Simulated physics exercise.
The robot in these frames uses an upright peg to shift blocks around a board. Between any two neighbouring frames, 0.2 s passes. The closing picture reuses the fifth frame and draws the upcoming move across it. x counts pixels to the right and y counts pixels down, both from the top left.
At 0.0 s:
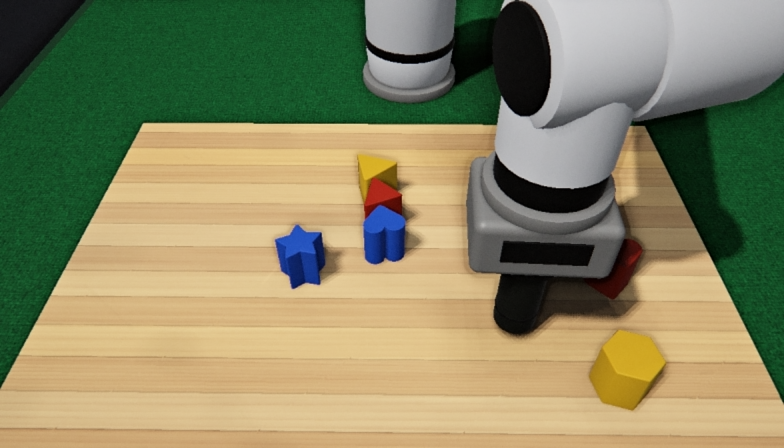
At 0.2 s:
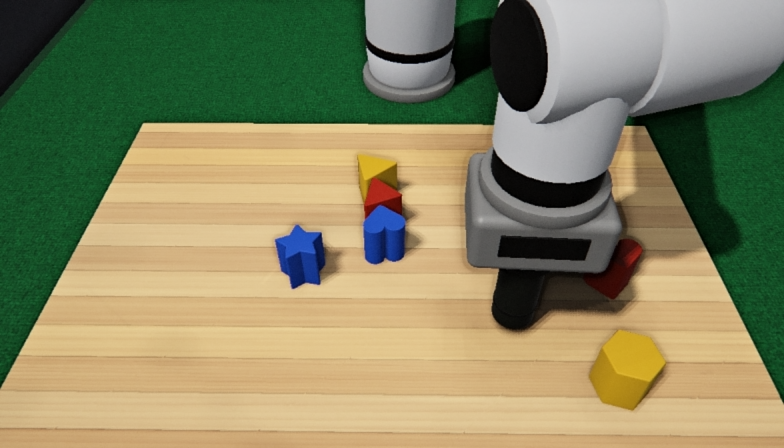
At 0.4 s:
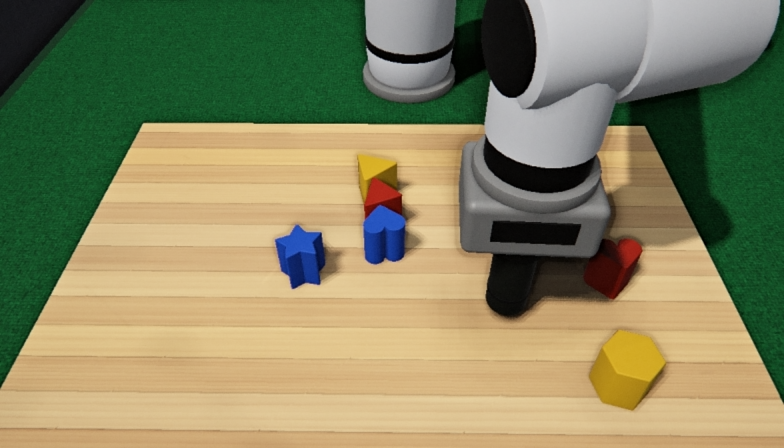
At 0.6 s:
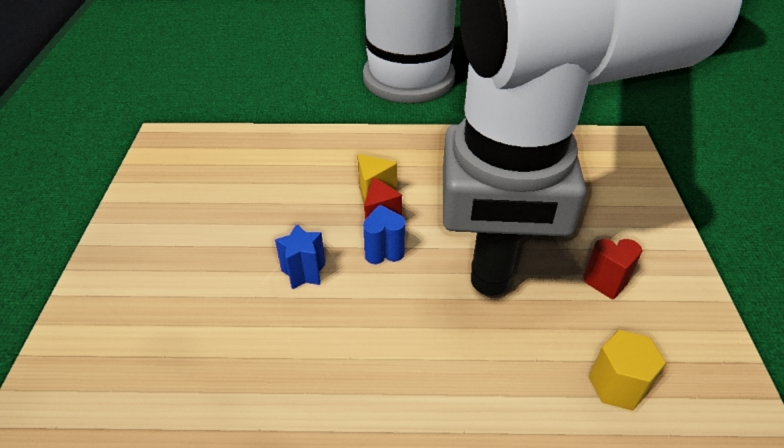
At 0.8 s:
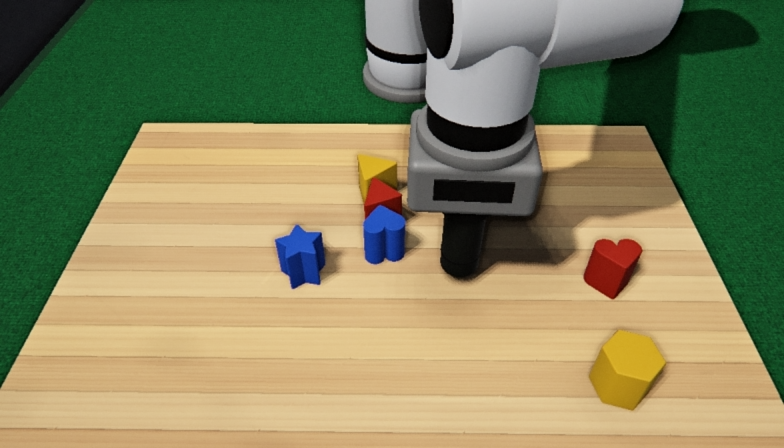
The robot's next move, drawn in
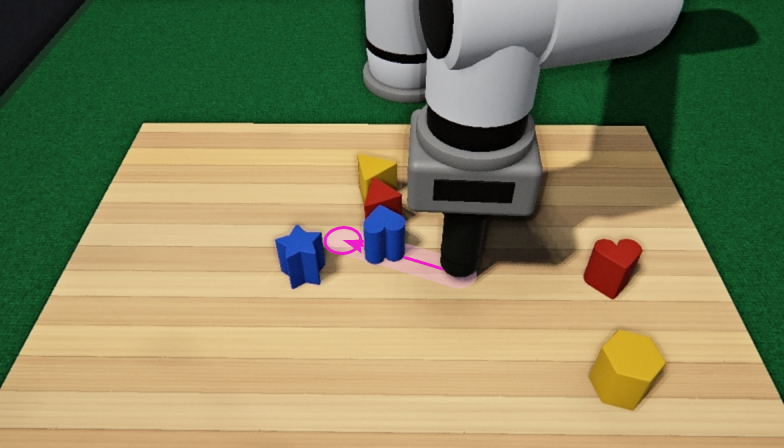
The clip shows a robot arm with a dark upright peg moving left and slightly back over a wooden board, toward a cluster of yellow, red and blue blocks, while all the blocks, including a blue star, remain still.
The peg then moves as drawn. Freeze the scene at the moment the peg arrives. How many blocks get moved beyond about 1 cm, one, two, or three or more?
I'm going with one.
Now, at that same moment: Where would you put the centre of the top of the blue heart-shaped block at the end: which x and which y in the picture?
Its top middle: (302, 209).
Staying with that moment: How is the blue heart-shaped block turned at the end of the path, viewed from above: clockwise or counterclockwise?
From above, it turns counterclockwise.
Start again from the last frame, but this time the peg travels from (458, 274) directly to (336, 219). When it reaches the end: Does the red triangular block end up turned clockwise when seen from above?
Yes
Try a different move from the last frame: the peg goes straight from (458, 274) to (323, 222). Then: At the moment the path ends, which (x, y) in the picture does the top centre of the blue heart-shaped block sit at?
Expect it around (293, 206).
Drawn move, straight from (458, 274) to (343, 240).
The first path, step by step. One third of the way, peg at (418, 252); blue heart-shaped block at (380, 219).
Two thirds of the way, peg at (379, 241); blue heart-shaped block at (340, 212), turned 15° anticlockwise.
At the end, peg at (342, 231); blue star-shaped block still; red triangular block at (377, 190), turned 25° clockwise; blue heart-shaped block at (302, 209), turned 50° anticlockwise.
